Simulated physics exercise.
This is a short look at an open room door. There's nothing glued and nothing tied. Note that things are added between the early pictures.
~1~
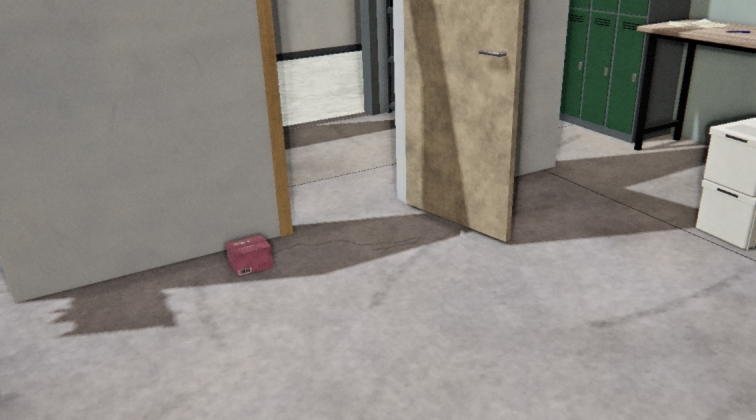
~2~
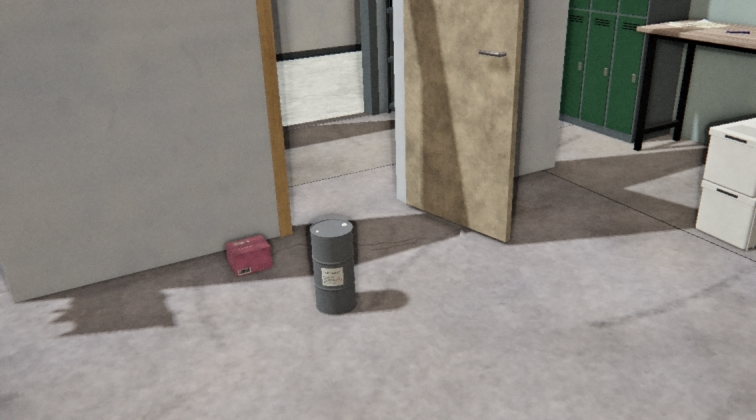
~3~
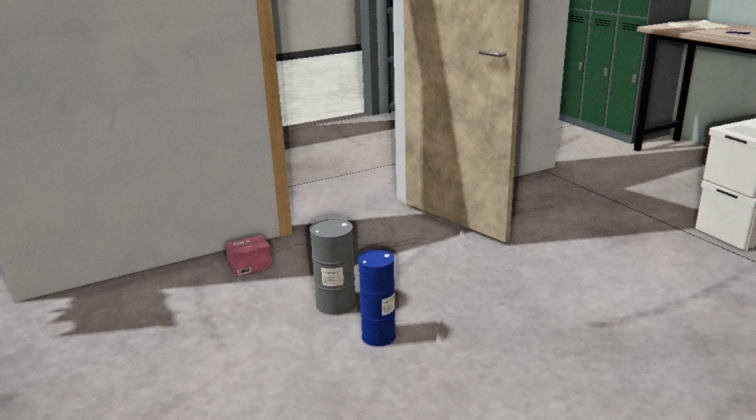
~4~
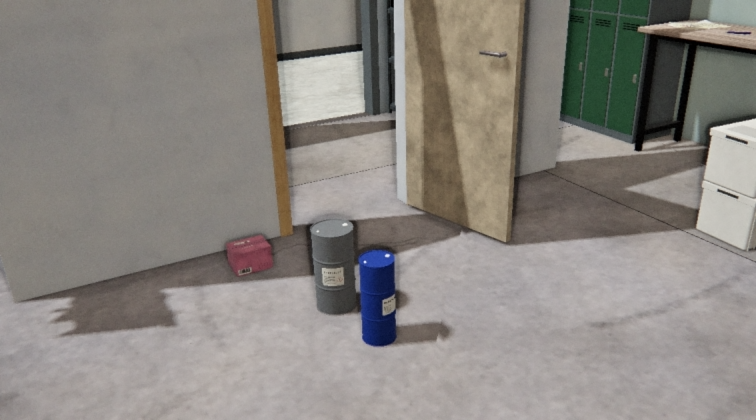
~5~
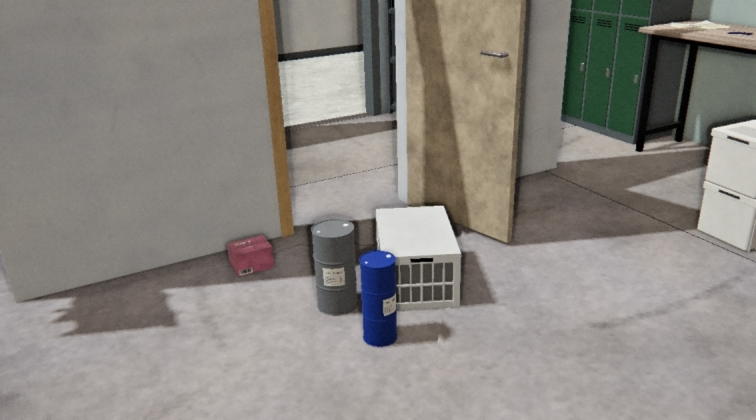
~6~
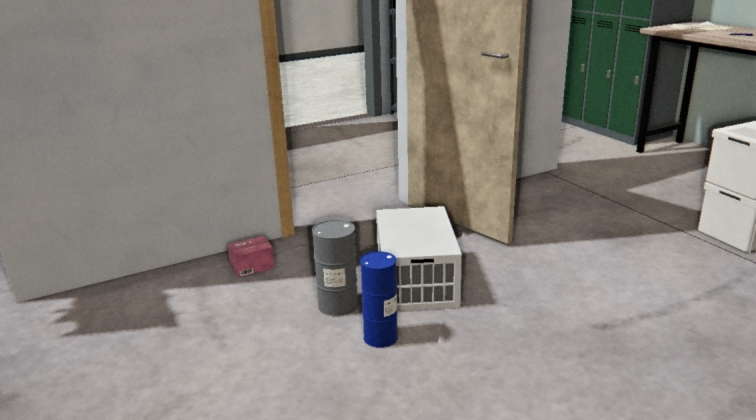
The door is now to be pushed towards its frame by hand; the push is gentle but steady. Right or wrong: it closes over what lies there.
Wrong.
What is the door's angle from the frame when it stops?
Angle: About 75°.
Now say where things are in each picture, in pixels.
The first picture shows door wide open and still.
The second picture shows door wide open and still; grey canister (334, 267).
The third picture shows door wide open and still; pink parcel (249, 256); blue canister (377, 299).
The fourth picture shows door wide open and still; grey canister (334, 267); pink parcel (250, 256).
The fifth picture shows door wide open and still; blue canister (379, 299); grey canister (335, 267).
The sixth picture shows door wide open and still; white chest (416, 256); pink parcel (251, 256).
Then, 0.40 s on from there, door at 98°.
Then, 0.70 s on from there, door at 88°.
Then, 1.00 s on from there, door at 76°.
In the end, door at 75°; all 4 unmoved. At the end, from the last picture's camera, white chest near (414, 257).
